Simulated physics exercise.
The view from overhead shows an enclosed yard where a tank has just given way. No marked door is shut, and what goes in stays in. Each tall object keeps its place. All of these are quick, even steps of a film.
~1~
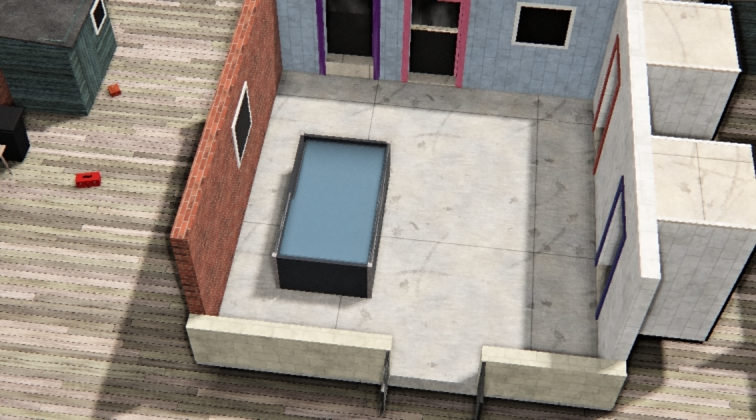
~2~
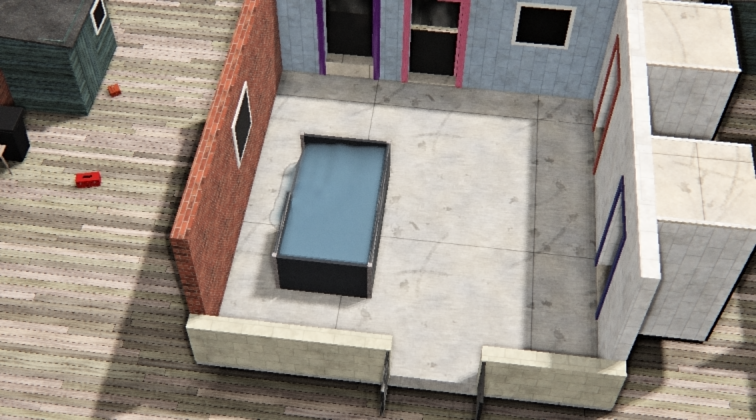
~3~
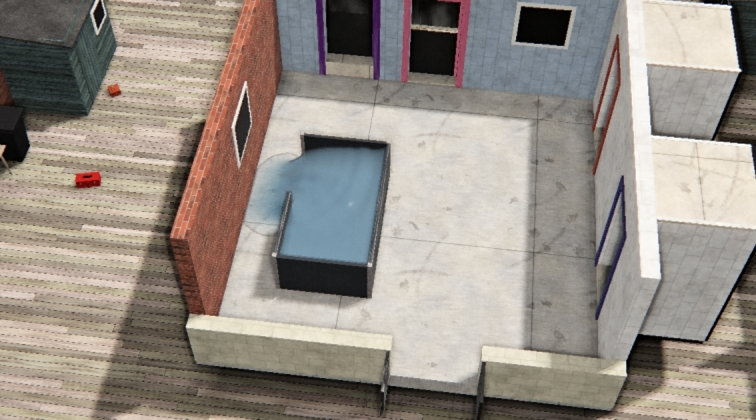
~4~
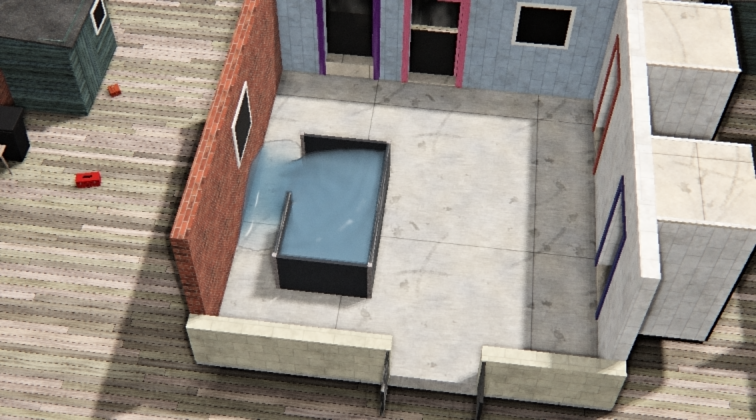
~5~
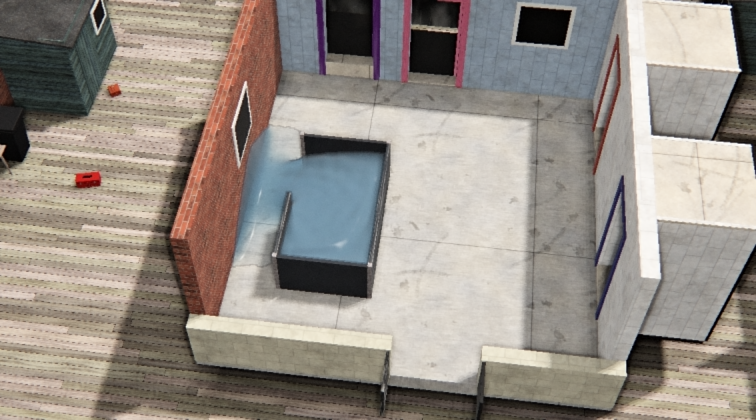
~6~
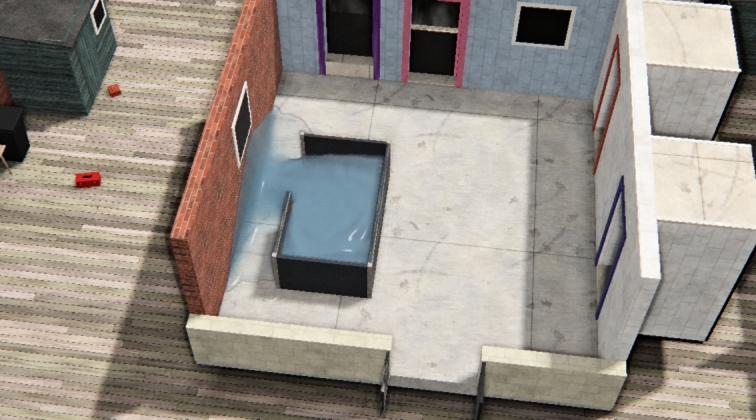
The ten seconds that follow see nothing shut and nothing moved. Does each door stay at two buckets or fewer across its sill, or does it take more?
The purple door stays inside what's allowed there; the pink door goes beyond what's allowed there; the red door stays inside what's allowed there; the blue door goes beyond what's allowed there.
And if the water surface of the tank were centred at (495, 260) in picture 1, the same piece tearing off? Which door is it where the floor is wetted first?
Result: The purple-painted one.
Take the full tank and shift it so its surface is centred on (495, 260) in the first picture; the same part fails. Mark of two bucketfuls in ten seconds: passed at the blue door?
Result for the blue door: It doesn't reach it.
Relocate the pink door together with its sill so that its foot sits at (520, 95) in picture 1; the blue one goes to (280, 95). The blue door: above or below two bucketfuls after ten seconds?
Note: Blue one comes out above.
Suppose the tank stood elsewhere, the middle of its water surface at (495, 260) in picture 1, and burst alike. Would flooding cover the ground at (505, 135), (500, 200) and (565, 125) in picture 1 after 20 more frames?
Log: No flood; no flood; no flood.
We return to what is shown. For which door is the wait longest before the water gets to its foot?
The one in blue.
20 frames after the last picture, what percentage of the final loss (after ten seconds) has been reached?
I'd estimate some 10 per cent.
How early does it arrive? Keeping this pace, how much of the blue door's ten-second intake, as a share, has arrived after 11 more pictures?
Around 0 in a hundred.
A moment on, water covers 20 % of the floor; the purple door wet at the sill, nothing in, the pink door not reached, the red door not reached, the blue door not reached.
Next, water covers 30 % of the floor; the purple door wet at the sill, nothing in, the pink door wet at the sill, nothing in, the red door not reached, the blue door not reached.
Then, water covers 70 % of the floor; the purple door under two buckets in, the pink door under two buckets in, the red door wet at the sill, nothing in, the blue door not reached.
Later, water covers 90 % of the floor; the purple door under two buckets in, the pink door over two buckets in, the red door under two buckets in, the blue door over two buckets in.
In the end, water covers 95 % of the floor; the purple door under two buckets in, the pink door over two buckets in, the red door under two buckets in, the blue door far over two buckets in.
